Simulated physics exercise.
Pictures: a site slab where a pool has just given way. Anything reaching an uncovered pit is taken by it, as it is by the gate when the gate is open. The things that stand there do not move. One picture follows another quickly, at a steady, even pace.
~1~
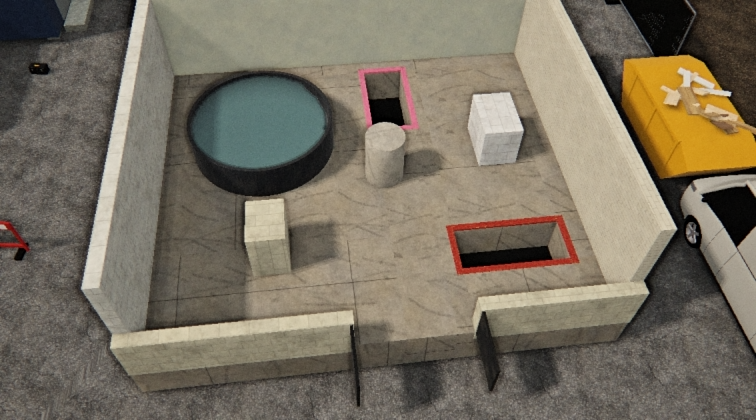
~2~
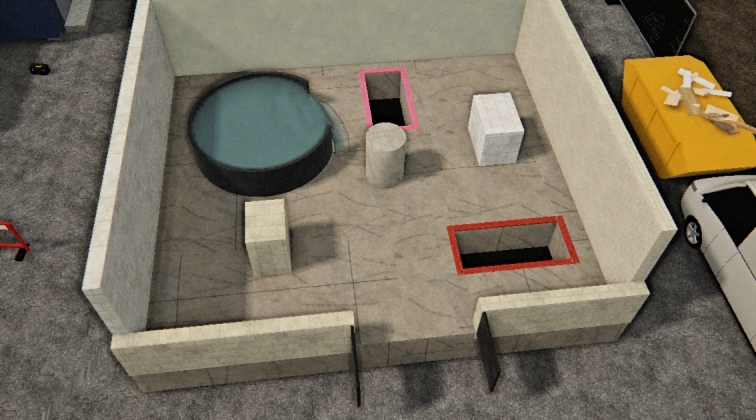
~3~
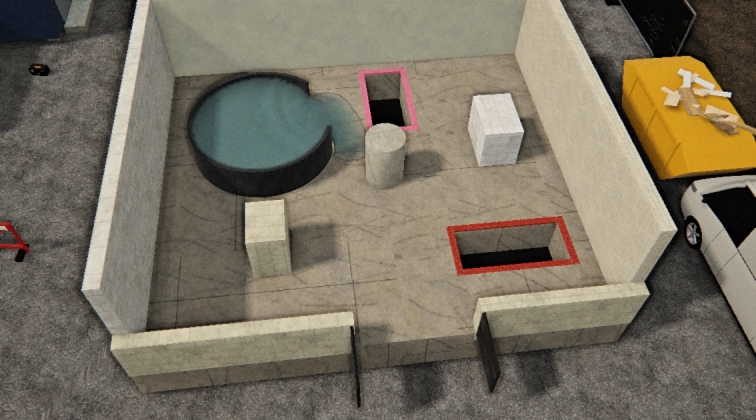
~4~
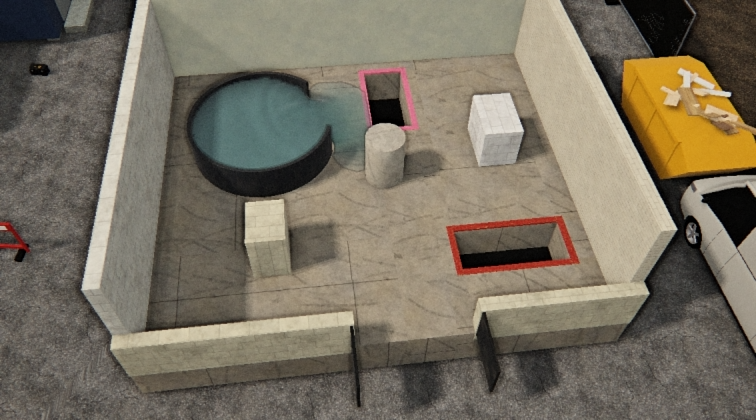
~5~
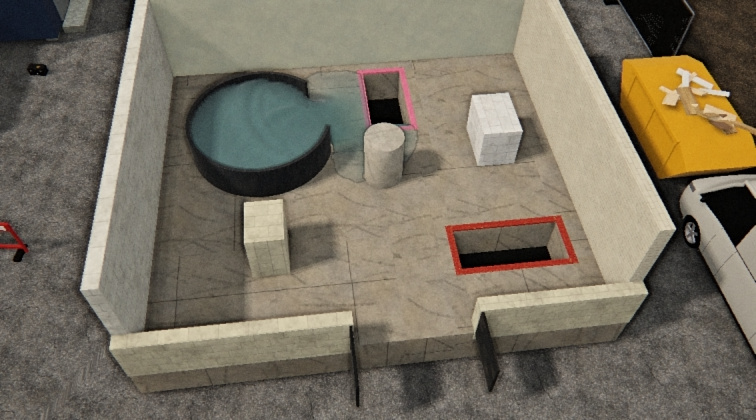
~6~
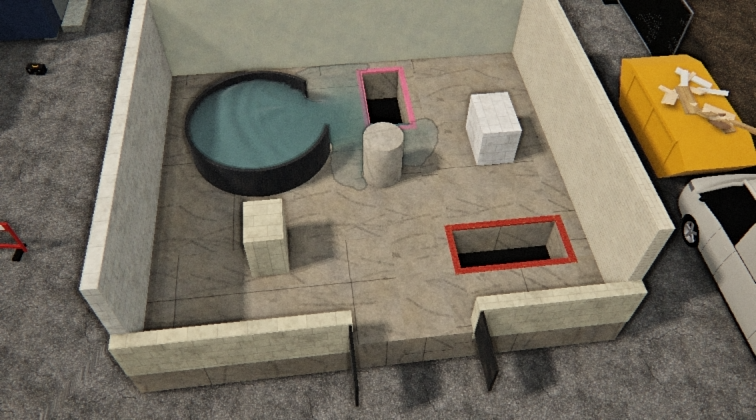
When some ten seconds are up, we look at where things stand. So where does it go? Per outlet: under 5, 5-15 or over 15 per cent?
Gate: Short of a twentieth; red pit: A twentieth to fifteen per cent; pink pit: Upwards of fifteen per cent.
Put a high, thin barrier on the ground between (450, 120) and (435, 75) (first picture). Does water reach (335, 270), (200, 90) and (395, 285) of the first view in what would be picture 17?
Okay, the first comes out left untouched, the next left untouched, and the last left untouched.
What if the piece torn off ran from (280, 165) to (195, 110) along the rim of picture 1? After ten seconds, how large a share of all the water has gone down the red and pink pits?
Red 20 %, pink 8 %.
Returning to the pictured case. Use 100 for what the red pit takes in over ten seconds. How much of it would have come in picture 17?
It should be near 0 percent of the ten-second total.
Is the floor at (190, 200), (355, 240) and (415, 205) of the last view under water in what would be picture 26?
One after the other: Not flooded, not flooded, clear.
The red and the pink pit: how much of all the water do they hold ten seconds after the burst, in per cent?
The first comes to roughly 8 percent, the second to roughly 60 percent.
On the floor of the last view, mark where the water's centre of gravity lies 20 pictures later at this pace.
My pick is pixel (309, 138).
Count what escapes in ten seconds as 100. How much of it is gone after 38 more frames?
I'd say about 80 per cent.
A moment on, water covers 15 % of the floor; the gate 0 %, the red pit 0 %, the pink pit 12 %.
Next, water covers 25 % of the floor; the gate 0 %, the red pit 0 %, the pink pit 23 %.
Then, water covers 30 % of the floor; the gate 0 %, the red pit 2 %, the pink pit 35 %.
Later, water covers 40 % of the floor; the gate 0 %, the red pit 5 %, the pink pit 48 %.
In the end, water covers 40 % of the floor; the gate 0 %, the red pit 8 %, the pink pit 60 %.
